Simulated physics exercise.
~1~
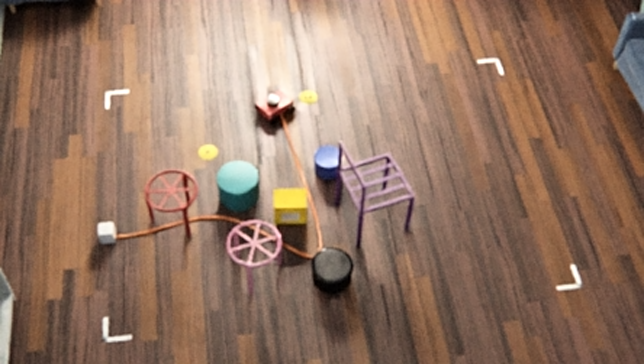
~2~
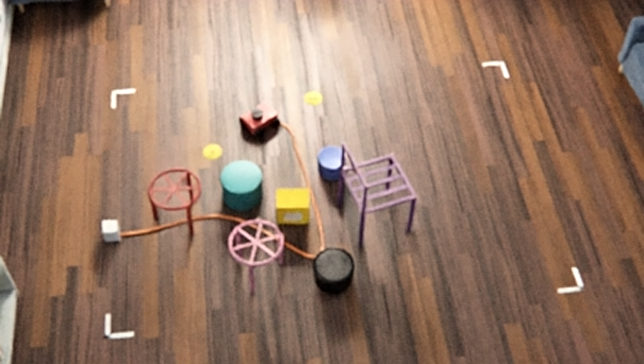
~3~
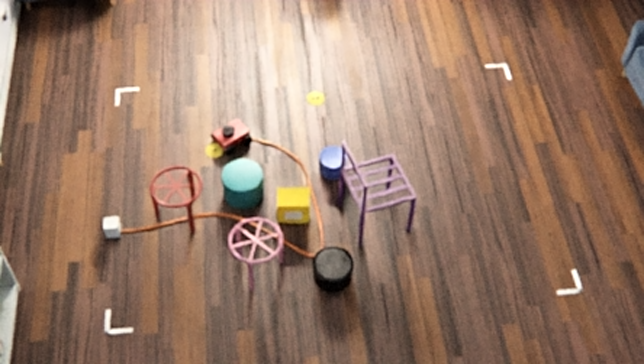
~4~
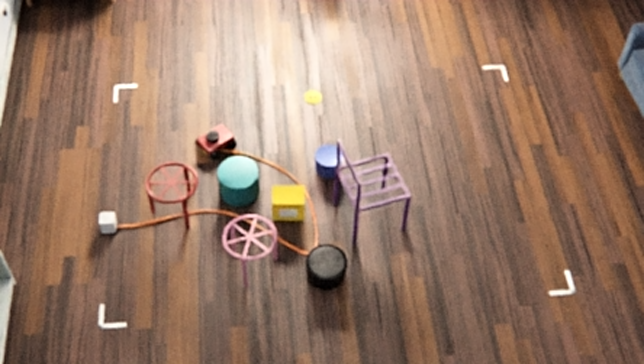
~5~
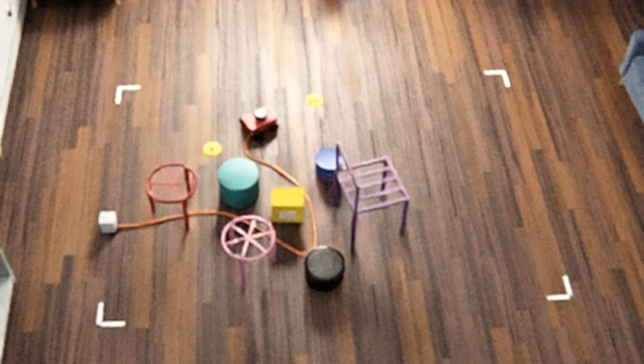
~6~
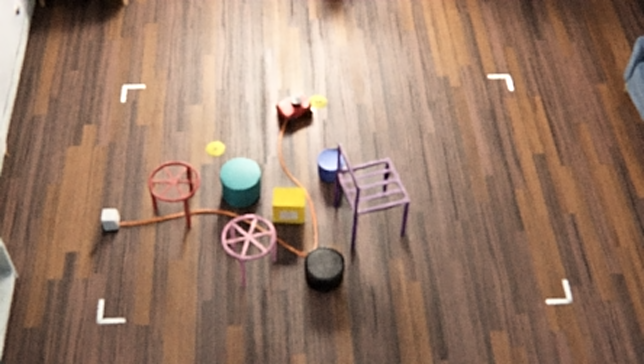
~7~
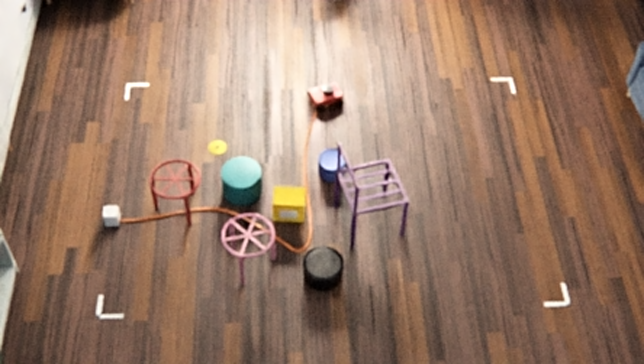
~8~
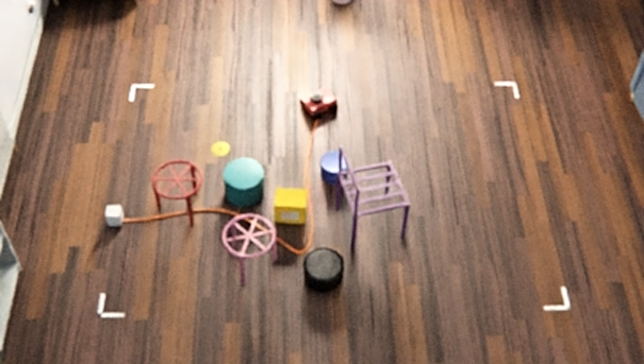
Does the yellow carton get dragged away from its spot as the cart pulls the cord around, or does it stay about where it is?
The yellow carton stays about where it is, hardly stirring while the cart moves left and then back to the right.
